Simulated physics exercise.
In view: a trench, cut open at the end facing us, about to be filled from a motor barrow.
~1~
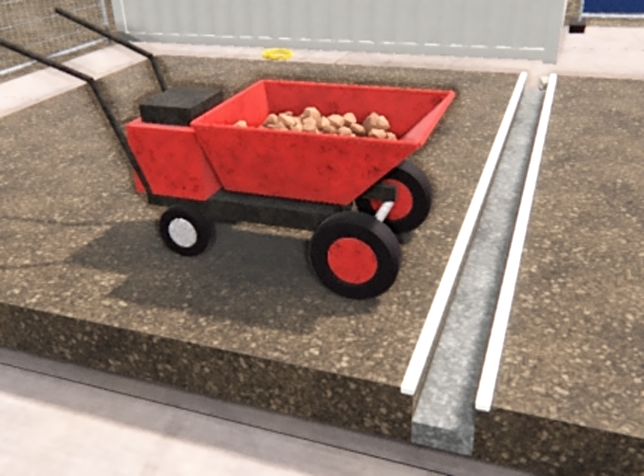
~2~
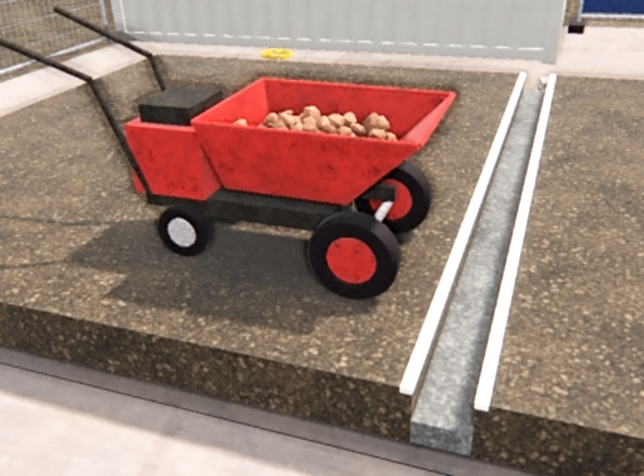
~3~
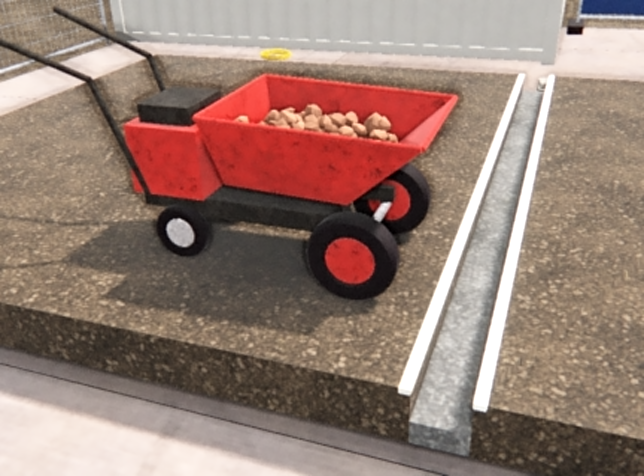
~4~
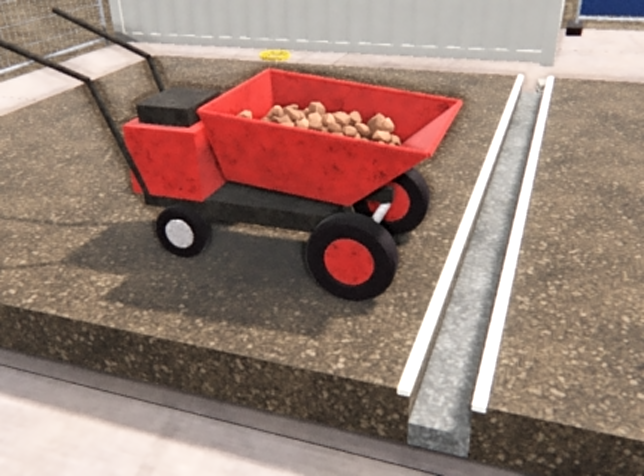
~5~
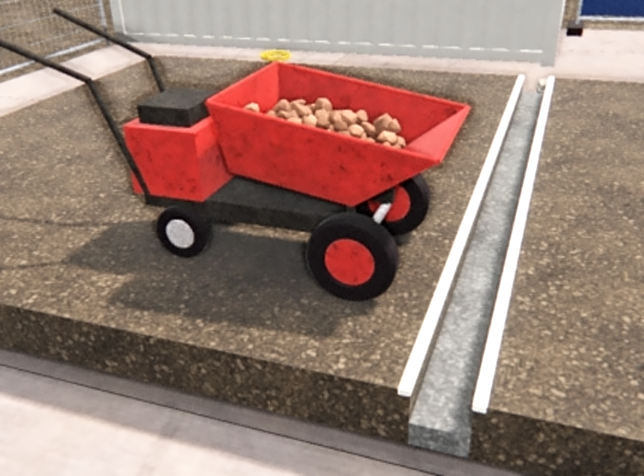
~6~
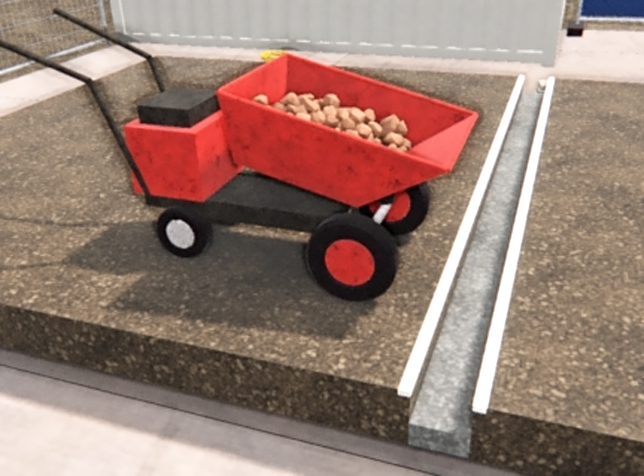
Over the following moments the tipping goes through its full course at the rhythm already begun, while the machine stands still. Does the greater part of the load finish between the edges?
No.
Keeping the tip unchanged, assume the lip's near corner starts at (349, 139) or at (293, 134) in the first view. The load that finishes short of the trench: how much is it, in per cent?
I'd put it at around 0 percent the first time and 40 percent the second.
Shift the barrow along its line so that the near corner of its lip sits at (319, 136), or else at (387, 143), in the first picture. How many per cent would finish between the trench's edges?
The first gives close to 60 per cent and the second 50 per cent.
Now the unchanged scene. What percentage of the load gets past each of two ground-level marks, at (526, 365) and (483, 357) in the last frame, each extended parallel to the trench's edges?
About 50 percent, then about 70 percent.
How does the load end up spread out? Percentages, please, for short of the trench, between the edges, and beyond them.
Estimates - short: 0 in a hundred, between: 0 in a hundred, beyond: 70 in a hundred.
Shortly afterwards, skip tipped steeply; the whole lot in the skip.
Next, skip tipped steeply; all but a few in the skip; a little beyond it; only a few falling.
Some moments later, skip tipped right over; near a quarter in the skip; near two thirds beyond it.
In the end, skip tipped right over; near a quarter in the skip; only a few in or heaped over the trench; near two thirds beyond it.
